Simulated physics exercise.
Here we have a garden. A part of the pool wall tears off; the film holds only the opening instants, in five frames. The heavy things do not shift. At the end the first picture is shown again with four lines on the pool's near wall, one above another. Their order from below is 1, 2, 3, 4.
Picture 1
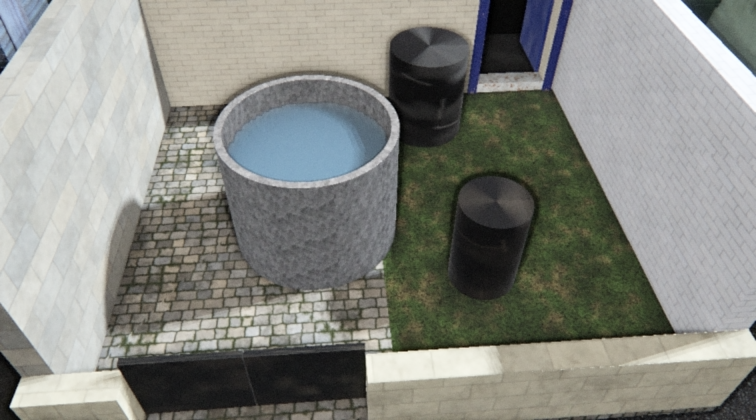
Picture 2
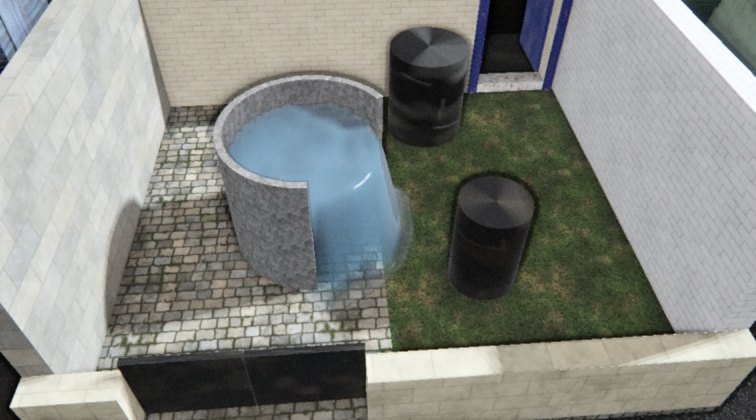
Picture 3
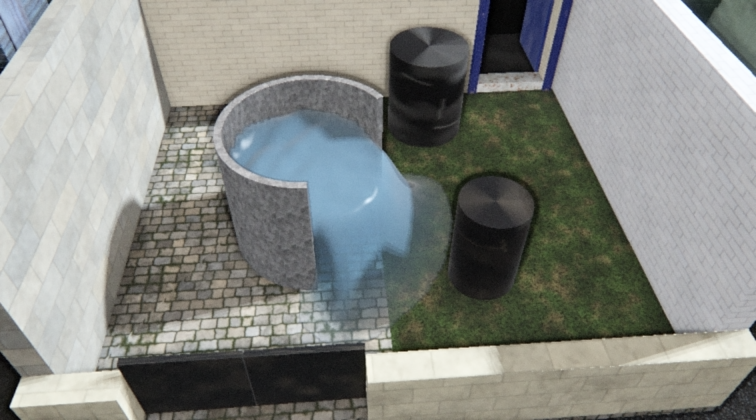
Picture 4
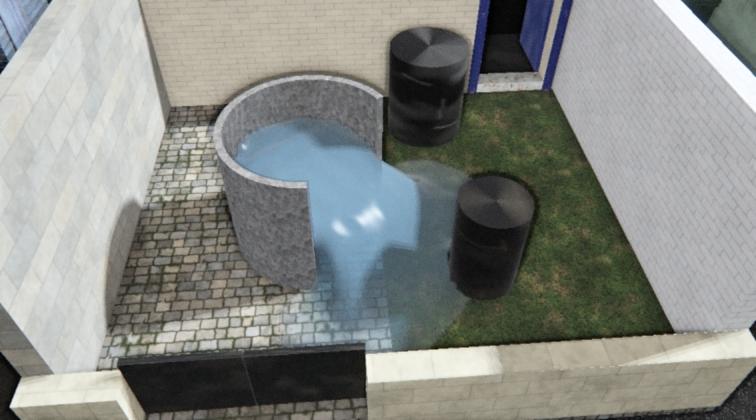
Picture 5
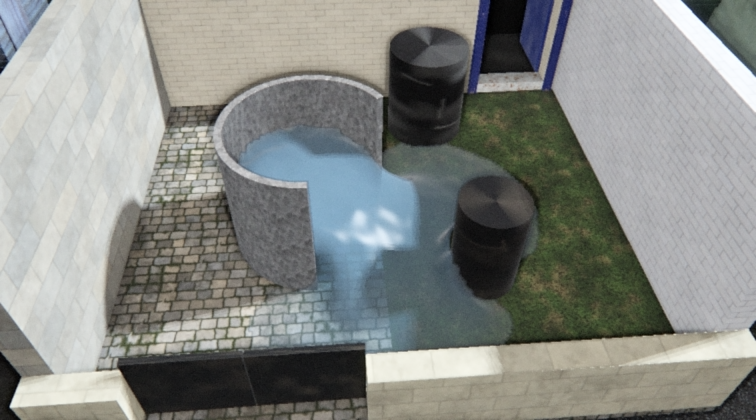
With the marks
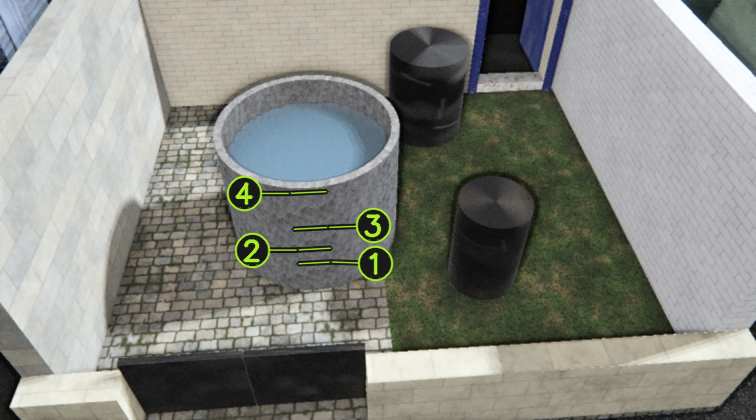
Water pouring from a round stone pool as its front section vanishes, spreading across paving and grass around a black cylinder.
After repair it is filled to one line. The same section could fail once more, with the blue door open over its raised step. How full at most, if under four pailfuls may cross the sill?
It is 3.
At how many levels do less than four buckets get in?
Three.
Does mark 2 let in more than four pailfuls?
No.
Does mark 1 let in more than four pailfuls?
No.
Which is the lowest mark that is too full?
That would be 4.
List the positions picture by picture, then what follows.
Water in the pool at rest, its middle at (309, 147); foot of the blue doorway at (509, 91); shut gate at (246, 359), in the first frame.
Front seen at (320, 277), 2 % of the ground wet, in the second frame.
Front seen at (399, 180), 8 % of the ground wet, in the third frame.
Front seen at (402, 166), 15 % of the ground wet, in the fourth frame.
Water covers 25 % of the ground, its front hidden from here, in the fifth frame.
On the marked copy, 1 at (315, 262); 2 at (313, 249); 3 at (311, 228); 4 at (307, 192); from the bottom up 1, 2, 3, 4.
With 1, nothing gets over.
With 2, nothing gets over.
With 3, a bucket or two gets in.
With 4, about 13 bucketfuls get in.
